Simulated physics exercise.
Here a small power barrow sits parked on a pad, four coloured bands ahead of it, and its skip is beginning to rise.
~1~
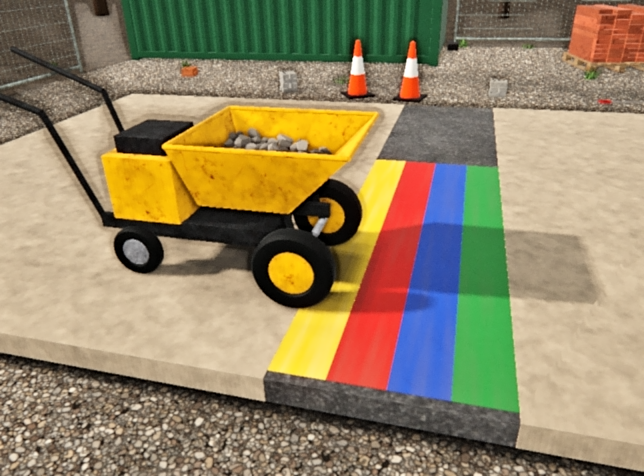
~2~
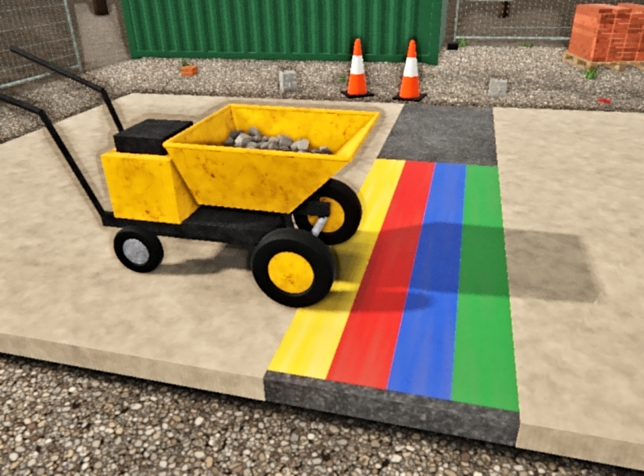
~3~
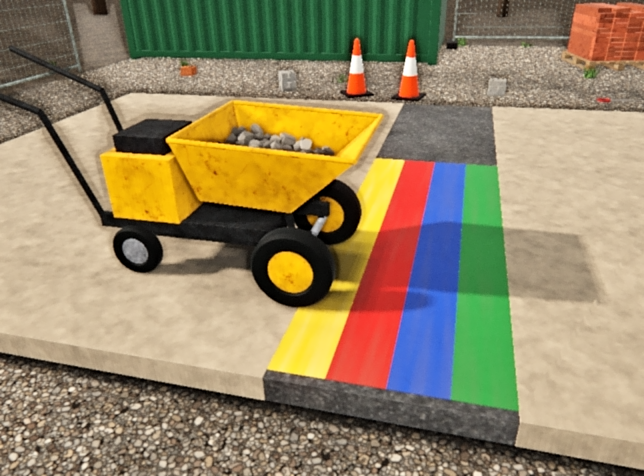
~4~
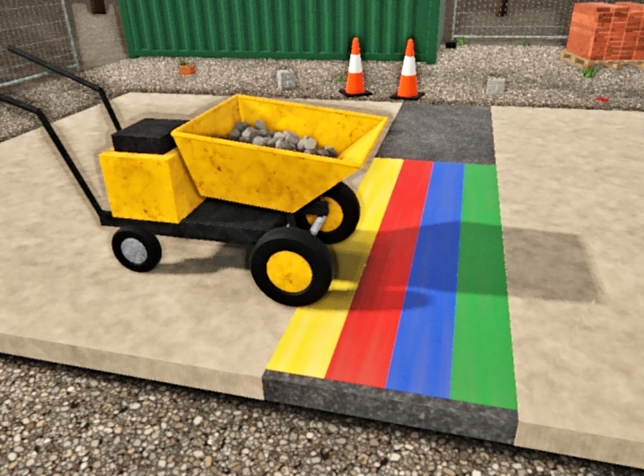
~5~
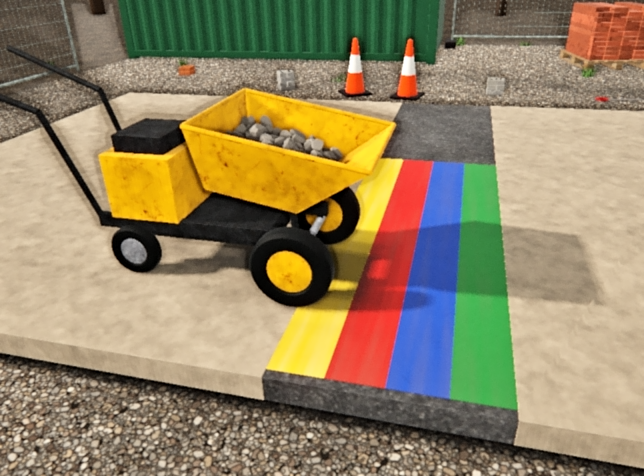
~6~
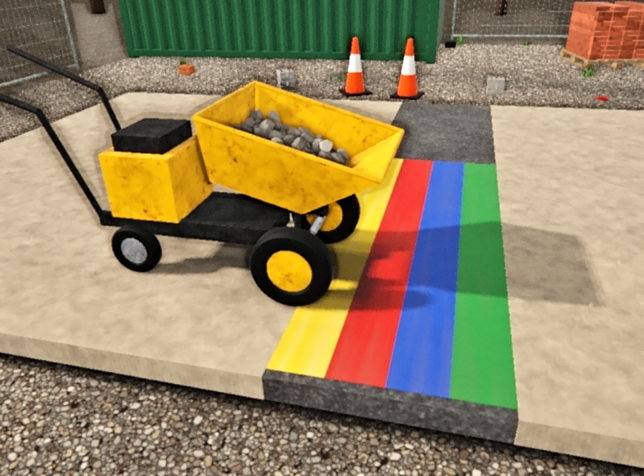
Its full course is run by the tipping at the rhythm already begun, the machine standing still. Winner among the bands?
Winner: Green.
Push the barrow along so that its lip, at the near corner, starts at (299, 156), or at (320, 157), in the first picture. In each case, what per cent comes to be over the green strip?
First try: 20 per cent; second try: 30 per cent.
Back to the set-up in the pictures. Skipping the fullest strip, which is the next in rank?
Runner-up - that blue strip.
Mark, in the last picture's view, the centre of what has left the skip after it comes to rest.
I'd mark it at roughly (476, 281).
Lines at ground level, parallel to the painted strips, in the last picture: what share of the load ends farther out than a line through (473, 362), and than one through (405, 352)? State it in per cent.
I'd put it near 40 in a hundred, then near 80 in a hundred.
Soon, skip tipped steeply; all in the skip.
A while on, skip tipped steeply; about two thirds in the skip; about a quarter over the blue strip; a small part over the green strip.
Towards the end, skip tipped right over; about a quarter in the skip; about a quarter over the blue strip; about half over the green strip; a small part off the paint.
Finally, skip tipped right over; about a quarter in the skip; none over the yellow strip; none over the red strip; about a quarter over the blue strip; about half over the green strip; a small part off the paint.
